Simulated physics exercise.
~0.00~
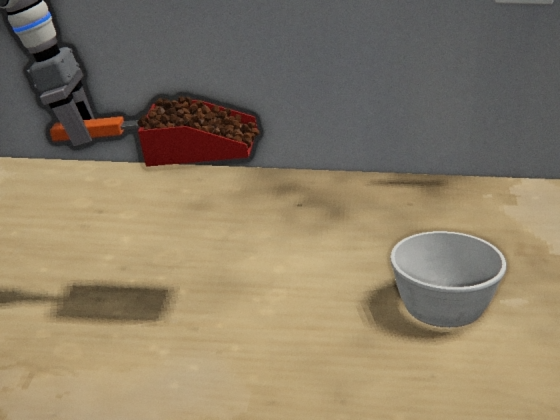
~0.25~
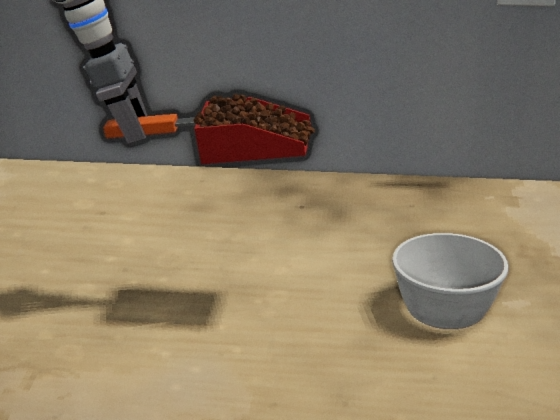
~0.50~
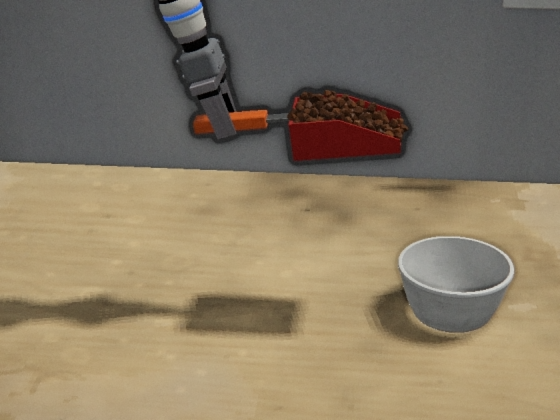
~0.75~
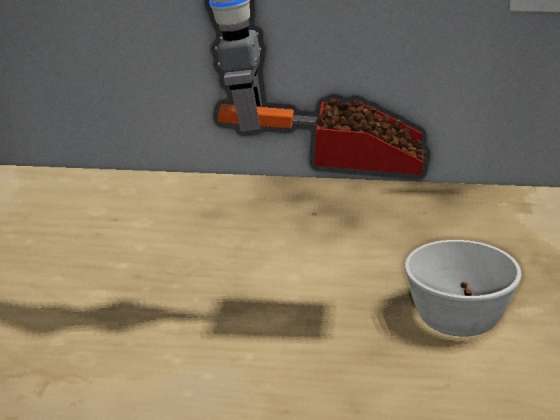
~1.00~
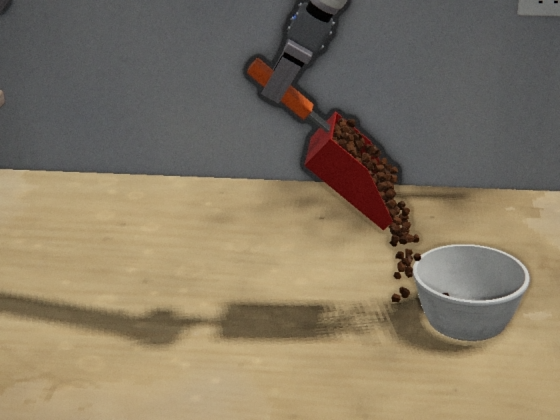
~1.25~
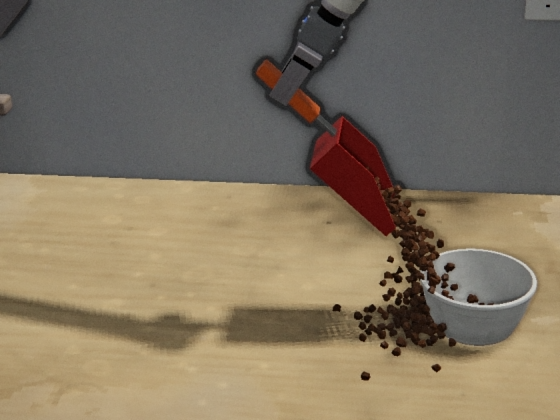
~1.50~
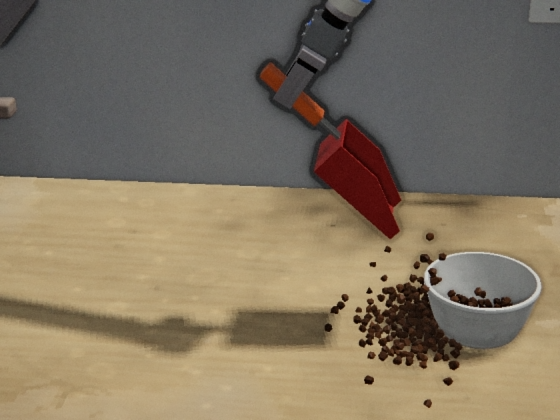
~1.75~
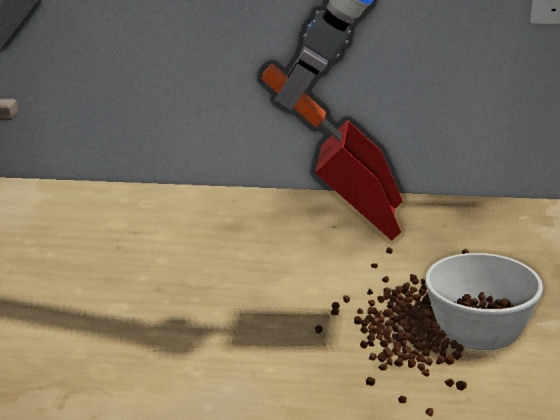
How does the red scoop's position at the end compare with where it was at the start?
It starts over toward the left, well away from the bowl, and ends farther right, tilted down just to the upper left of the bowl.
